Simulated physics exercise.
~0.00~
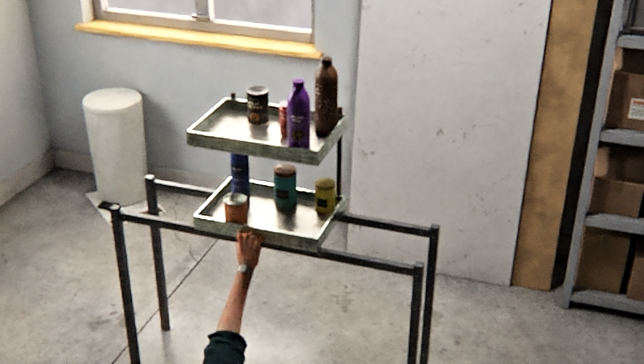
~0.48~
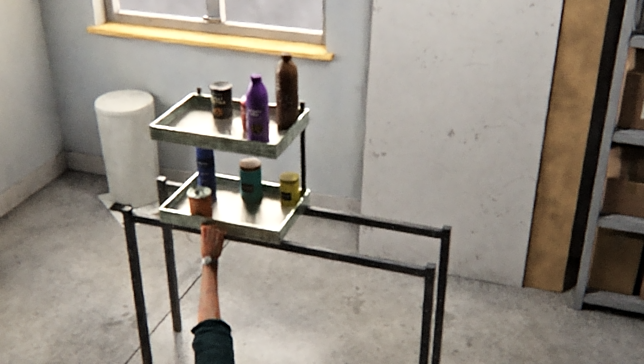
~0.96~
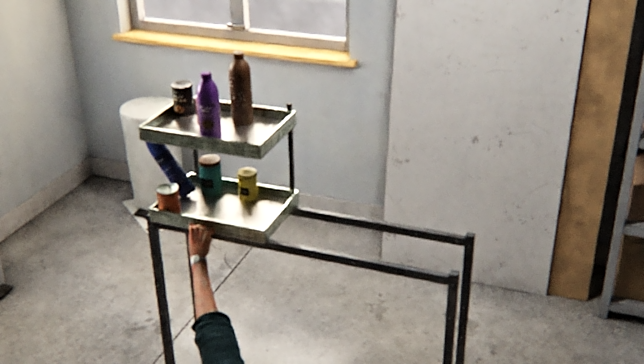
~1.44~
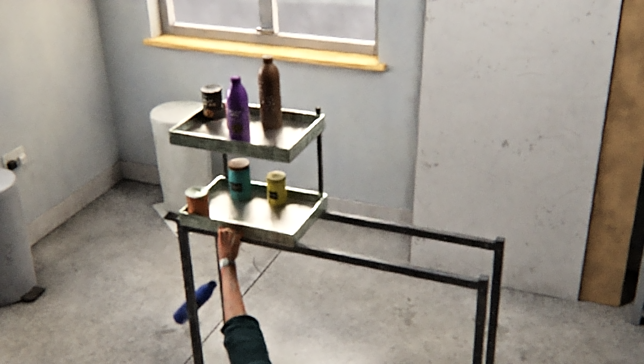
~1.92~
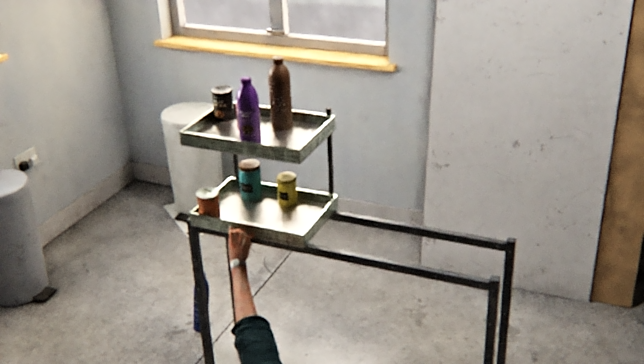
At the start, a hand grips the front edge of a two-level tray on a dark metal frame, with bottles, jars and tins standing on both levels. The hand pushes the tray to the left along the rails, and everything rides along upright. As the tray reaches the left end, the blue bottle at the back of the lower level tips over to the left. It drops off the tray and falls toward the floor beside the frame. The other containers stay standing on both levels, the hand still at the tray's edge as it rests at the left end.
